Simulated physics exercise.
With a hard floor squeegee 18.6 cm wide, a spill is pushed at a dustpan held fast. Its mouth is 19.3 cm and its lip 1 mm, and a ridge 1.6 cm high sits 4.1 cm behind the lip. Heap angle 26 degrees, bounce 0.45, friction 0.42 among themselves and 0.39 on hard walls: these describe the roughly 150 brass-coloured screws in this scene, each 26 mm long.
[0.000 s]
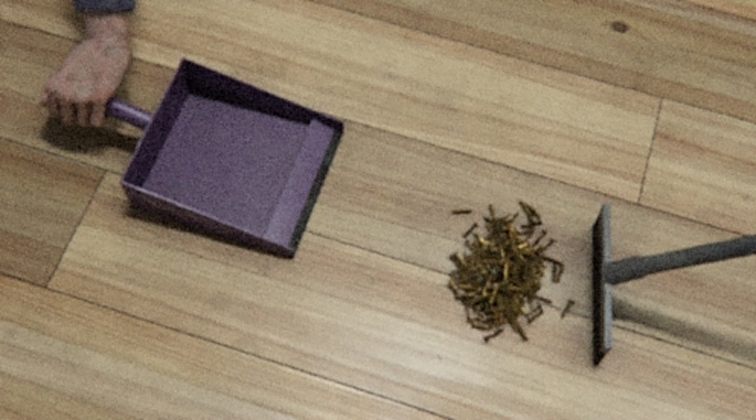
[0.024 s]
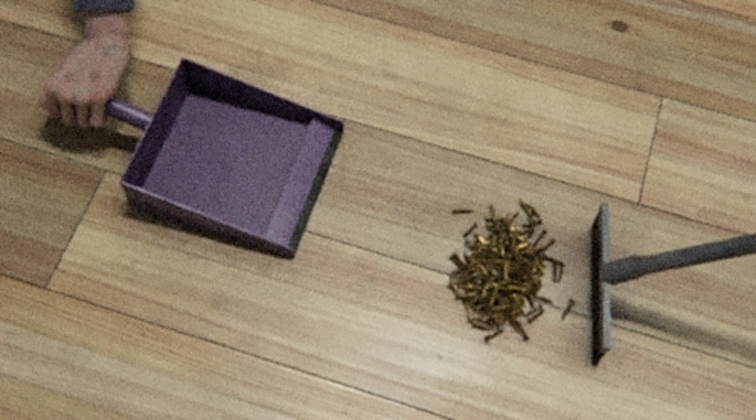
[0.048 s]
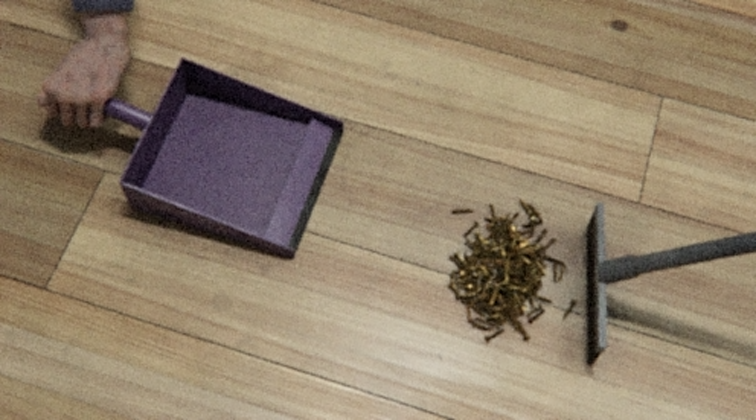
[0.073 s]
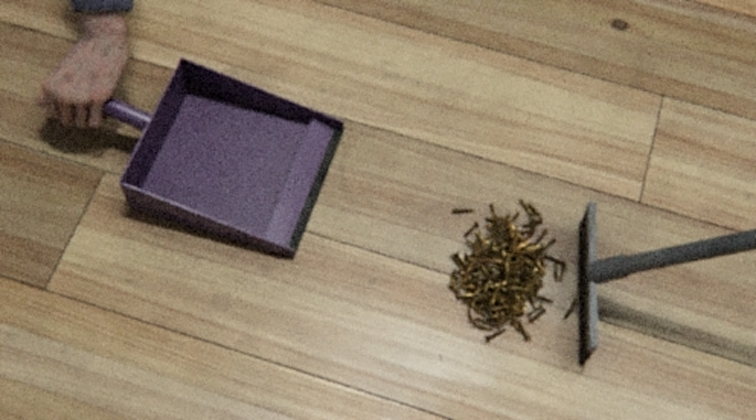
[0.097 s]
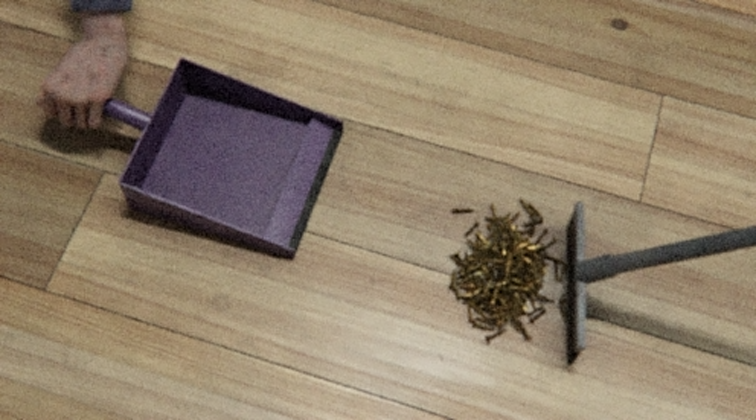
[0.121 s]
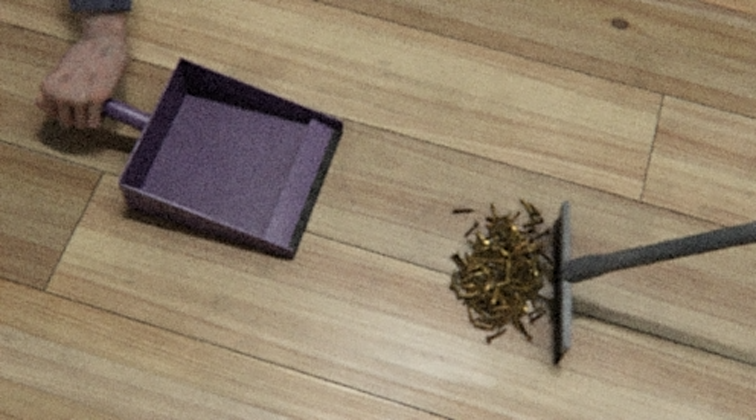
A hand holds a purple dustpan still while a squeegee slides left into brass-coloured screws.
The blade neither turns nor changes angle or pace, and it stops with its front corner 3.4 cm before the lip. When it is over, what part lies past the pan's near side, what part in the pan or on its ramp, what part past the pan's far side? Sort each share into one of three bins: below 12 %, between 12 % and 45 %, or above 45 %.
Near side: Above 45 %; pan: Below 12 %; far side: Below 12 %.
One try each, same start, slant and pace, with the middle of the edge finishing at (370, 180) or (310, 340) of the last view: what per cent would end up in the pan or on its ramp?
Roughly 10 % and 0 %.
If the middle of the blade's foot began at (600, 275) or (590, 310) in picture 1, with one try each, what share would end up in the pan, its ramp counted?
Estimates: 5 percent and 5 percent.
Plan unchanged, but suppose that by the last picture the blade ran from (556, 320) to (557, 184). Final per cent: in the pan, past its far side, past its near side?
Split: Pan = 20, far = 5, near = 30.
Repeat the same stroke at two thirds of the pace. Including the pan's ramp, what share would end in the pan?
It would be around 5 percent.
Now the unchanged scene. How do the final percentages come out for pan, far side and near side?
In per cent - near side 55, pan 5, far side 0.
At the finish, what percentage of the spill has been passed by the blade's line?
About 15 per cent.
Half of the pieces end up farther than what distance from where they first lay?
Near 26 cm.
After 0.32 s, middle of the blade 18 cm from the lip; 0 % over the lip, far side 0 %, near side 25 %.
After 0.45 s, middle of the blade 9 cm from the lip; 0 % over the lip, far side 0 %, near side 45 %.
After 0.71 s, middle of the blade 5 cm from the lip; 5 % over the lip, far side 0 %, near side 55 %.
By 1.7 s all is still; near side 55 %, pan 5 %, far side 0 %, in front of the lip or behind the blade 40 %.
